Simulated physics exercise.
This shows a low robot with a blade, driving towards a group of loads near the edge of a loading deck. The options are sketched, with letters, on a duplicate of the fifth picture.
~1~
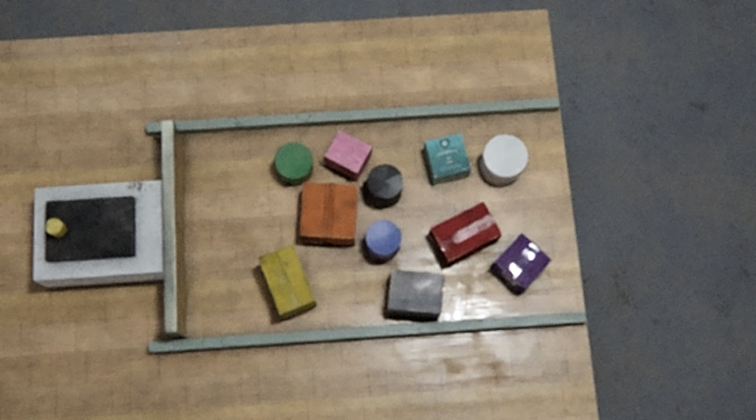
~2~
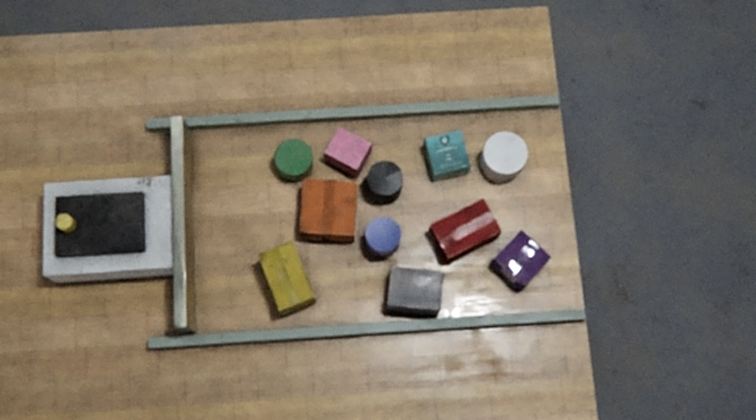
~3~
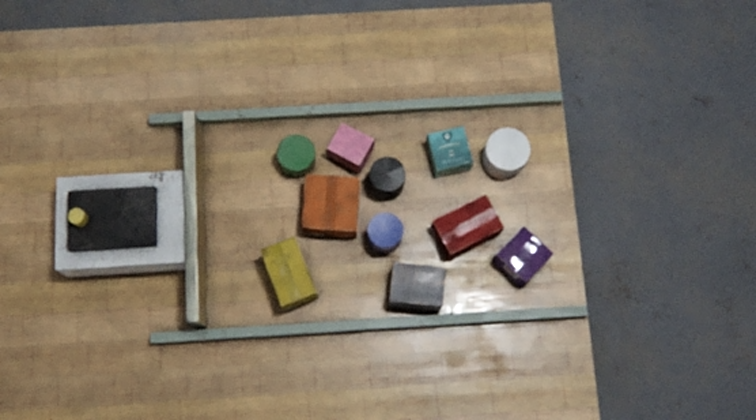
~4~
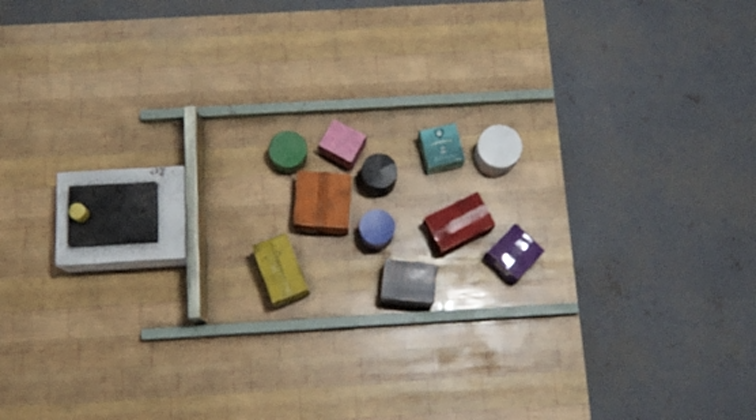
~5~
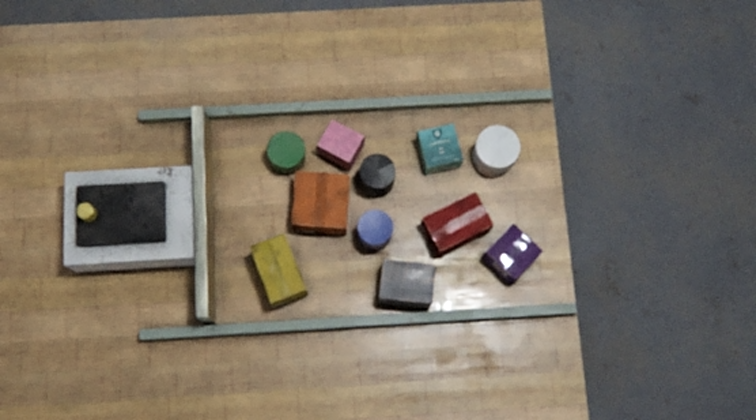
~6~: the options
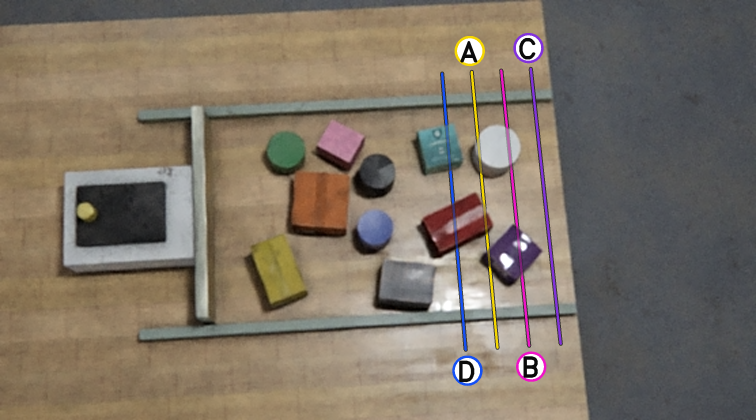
A white robot with a black top, a yellow knob and a long pale blade sits at the left of a wooden deck between two greenish rails, seen from above. Ahead are green, black, blue and white round loads among pink, turquoise, orange, yellow, red, grey and purple blocks. The robot creeps right, blade first, without touching them, while the view shifts slightly.
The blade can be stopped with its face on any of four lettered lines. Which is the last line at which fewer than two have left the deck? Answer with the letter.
D.
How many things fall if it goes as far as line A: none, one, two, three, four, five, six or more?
By then, three.
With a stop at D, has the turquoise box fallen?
By then, no.
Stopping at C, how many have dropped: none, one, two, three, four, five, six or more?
In all, six or more.
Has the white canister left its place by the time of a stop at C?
Yes.
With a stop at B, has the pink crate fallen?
No.
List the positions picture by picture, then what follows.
Orange box (329, 214); pink crate (348, 156); green pail (295, 165), in the first picture.
Robot (107, 223); white canister (503, 158), in the second picture.
Robot (119, 218); turquoise box (449, 152), in the third picture.
Robot (120, 213); black canister (379, 176), in the fourth picture.
Robot (128, 213); yellow box (279, 271); blue pail (375, 231); orange box (321, 203), in the fifth picture.
On the marked copy, A at (484, 205); B at (515, 203); C at (545, 202); D at (453, 207).
With D. Early on, robot (221, 208); pink crate (356, 142); yellow box (321, 271).
Further on, robot (312, 203); red box (484, 219); black canister (457, 177).
At the end, robot (383, 199); purple box (565, 244); white canister (547, 140); none fallen.
As for the rest, A drops three; B drops seven; C drops ten.
